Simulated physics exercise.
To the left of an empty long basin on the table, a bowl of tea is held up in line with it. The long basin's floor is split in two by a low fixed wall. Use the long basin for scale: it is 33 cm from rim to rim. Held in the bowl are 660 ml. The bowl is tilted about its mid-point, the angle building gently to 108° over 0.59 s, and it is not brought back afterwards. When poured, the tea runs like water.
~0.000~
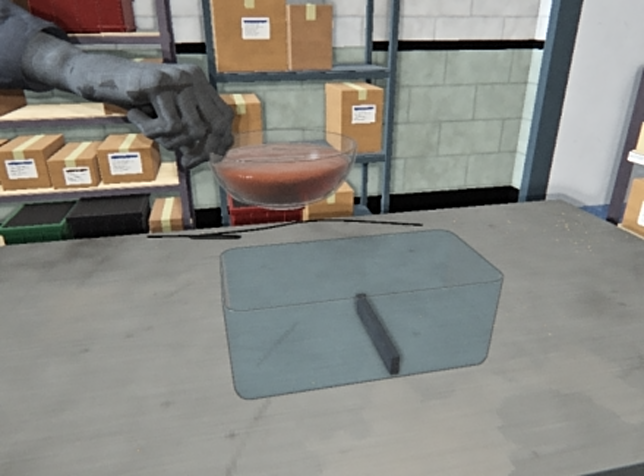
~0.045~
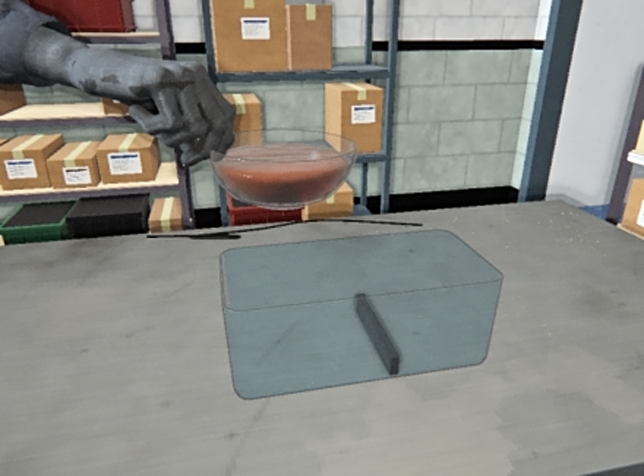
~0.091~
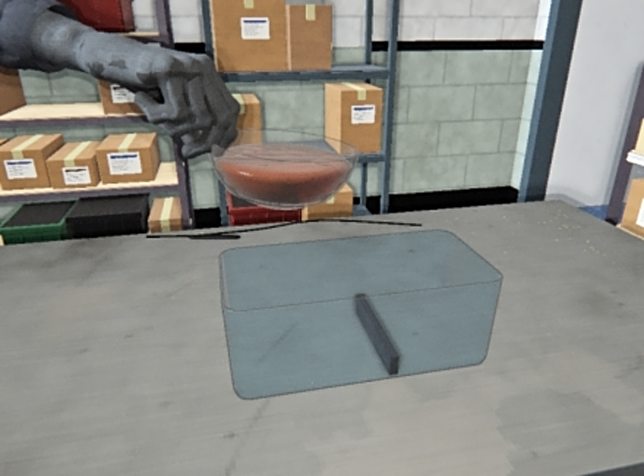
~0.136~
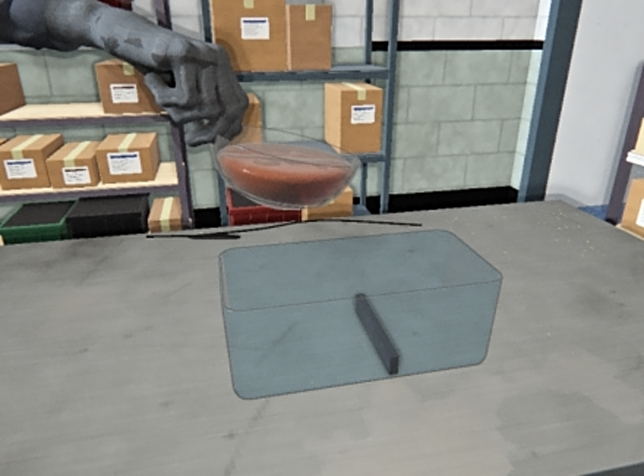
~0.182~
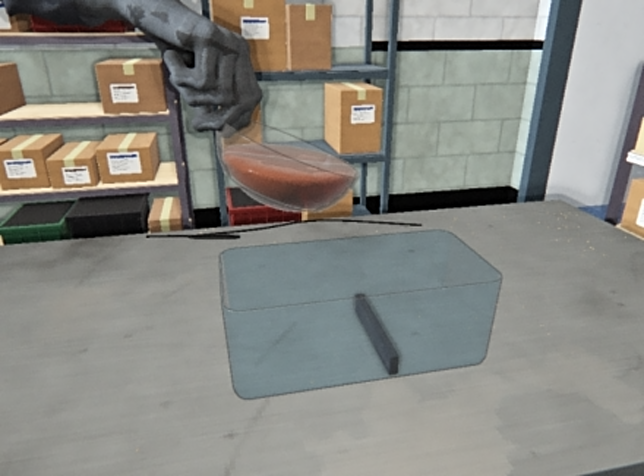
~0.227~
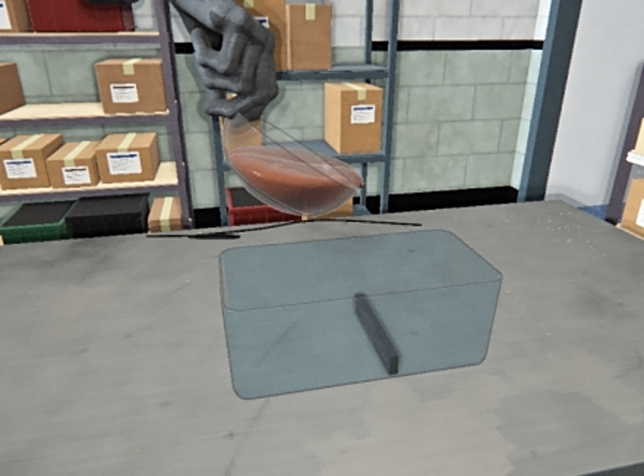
We see a gray hand holding a clear bowl of reddish-brown liquid above a table with an empty, long transparent basin; the hand rises, gradually tilting the bowl down to the right as the liquid shifts to its lower rim.
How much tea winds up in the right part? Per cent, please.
About 51 per cent.
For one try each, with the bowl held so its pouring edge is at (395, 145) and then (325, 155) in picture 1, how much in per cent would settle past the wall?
Respectively about 60 and 30 percent.
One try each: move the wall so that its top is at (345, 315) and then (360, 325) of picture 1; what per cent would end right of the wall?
One try each: Around 80 percent and then around 65 percent.
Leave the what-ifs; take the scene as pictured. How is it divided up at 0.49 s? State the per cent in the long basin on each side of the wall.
Around 24 percent on the left and 48 on the right.
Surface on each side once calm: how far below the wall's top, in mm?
Left side: Around 18 mm. Right side: Around 12 mm.
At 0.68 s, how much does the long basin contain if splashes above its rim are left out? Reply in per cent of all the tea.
I'd put it at roughly 92 per cent.
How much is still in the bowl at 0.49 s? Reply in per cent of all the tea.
4 %.
After 0.49 s the tilt is 100° and 4 per cent is still to pour, 24 is left of the wall and 49 right of it.
After 0.68 s the tilt is 108° and 0 per cent is still to pour, 38 is left of the wall and 54 right of it.
After 0.87 s the tilt is 108° and 0 per cent is still to pour, 43 is left of the wall and 54 right of it.
After 1.09 s the tilt is 108° and 0 per cent is still to pour, 46 is left of the wall and 51 right of it.
In the end 47 per cent lies left of the wall, 51 right of it and 3 outside.
